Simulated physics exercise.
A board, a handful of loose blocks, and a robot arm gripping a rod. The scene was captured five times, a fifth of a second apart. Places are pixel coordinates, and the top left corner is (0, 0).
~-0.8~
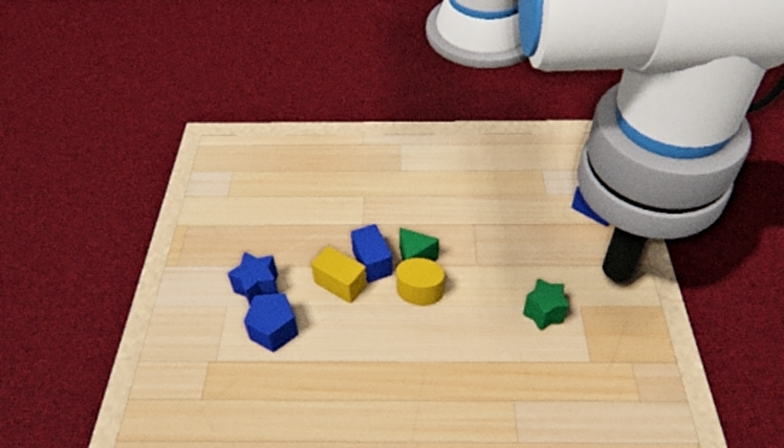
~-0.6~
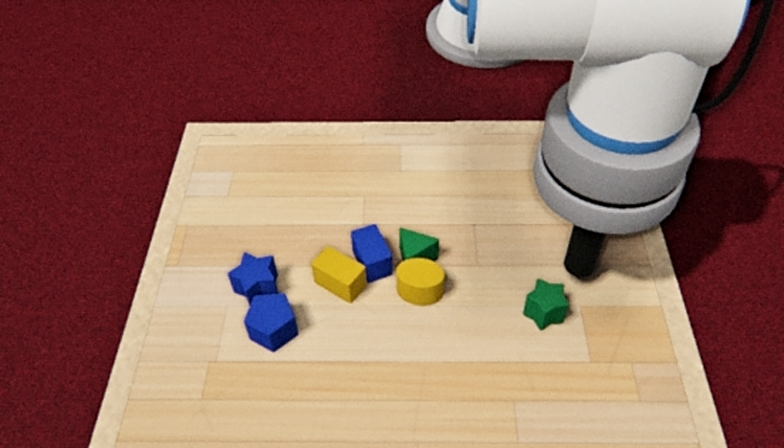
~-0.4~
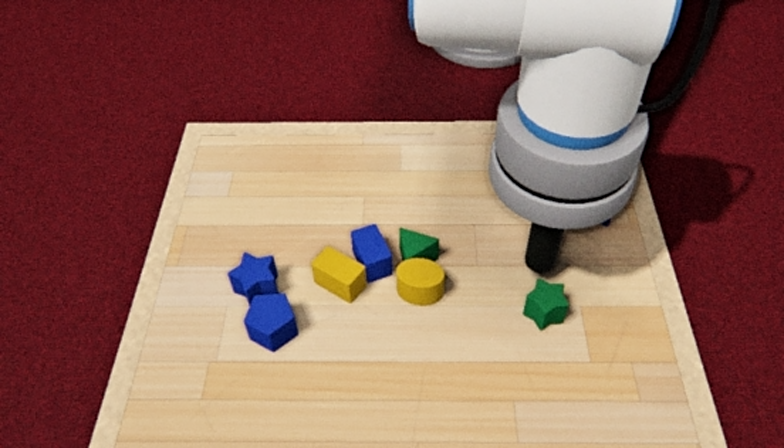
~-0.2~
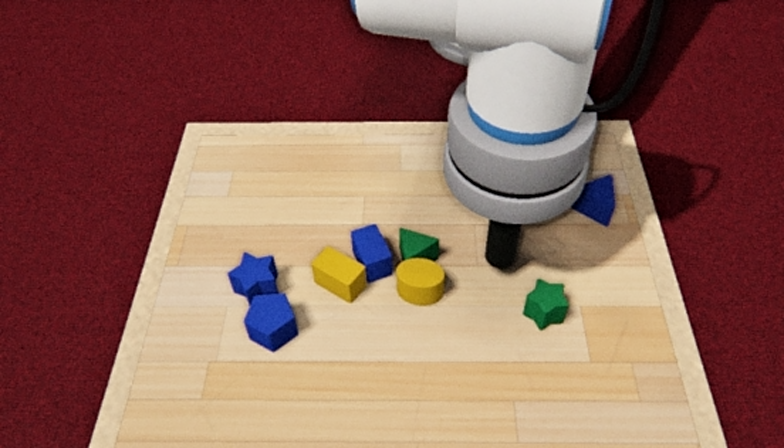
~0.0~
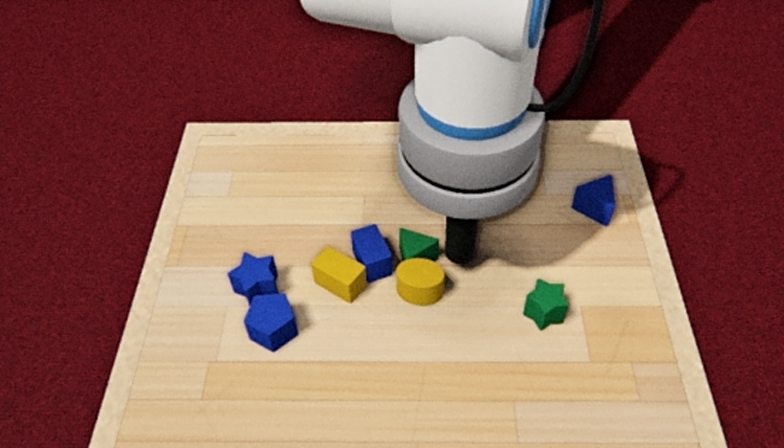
Robot arm gripping a dark rod, sliding steadily left across a wooden board toward a cluster of unmoving blue, yellow and green blocks.
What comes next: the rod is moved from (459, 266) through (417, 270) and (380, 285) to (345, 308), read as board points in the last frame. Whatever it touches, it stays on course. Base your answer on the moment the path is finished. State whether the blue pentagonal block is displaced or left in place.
It gets no push and keeps its place.
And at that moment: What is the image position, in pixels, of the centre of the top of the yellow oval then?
I expect it at (398, 290).
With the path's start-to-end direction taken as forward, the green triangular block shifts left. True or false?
It is false.
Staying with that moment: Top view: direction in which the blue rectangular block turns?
From above, clockwise.
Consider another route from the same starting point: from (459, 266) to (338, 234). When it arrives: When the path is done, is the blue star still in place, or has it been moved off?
It stays.
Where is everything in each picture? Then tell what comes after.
Rod tip (618, 270); block tops, blue pentagonal block (269, 312); yellow rectangular block (338, 265); blue rectangular block (371, 243); green triangular block (416, 241); yellow oval (420, 272), in the first picture.
Rod (579, 266); blocks unchanged, in the second picture.
Rod (540, 261); blocks unchanged, in the third picture.
Rod (500, 257); blocks unchanged, in the fourth picture.
Rod (460, 253); blue pentagonal block (269, 312); yellow rectangular block (338, 265); blue rectangular block (371, 243); green triangular block (416, 241); yellow oval (420, 272), in the fifth picture.
The first path, step by step. One third of the way, rod (417, 257); green triangular block (396, 236), turned 15° anticlockwise; yellow oval (410, 278), turned 25° anticlockwise.
Two thirds of the way, rod (378, 272); yellow rectangular block (325, 269); blue rectangular block (352, 243), turned 25° clockwise; green triangular block (386, 233); yellow oval (398, 290), turned 70° anticlockwise.
At the end, rod (344, 294); blue pentagonal block in place; yellow rectangular block (306, 272), turned 25° clockwise; blue rectangular block (351, 243), turned 35° clockwise; green triangular block (386, 233); yellow oval (398, 290), turned 70° anticlockwise.
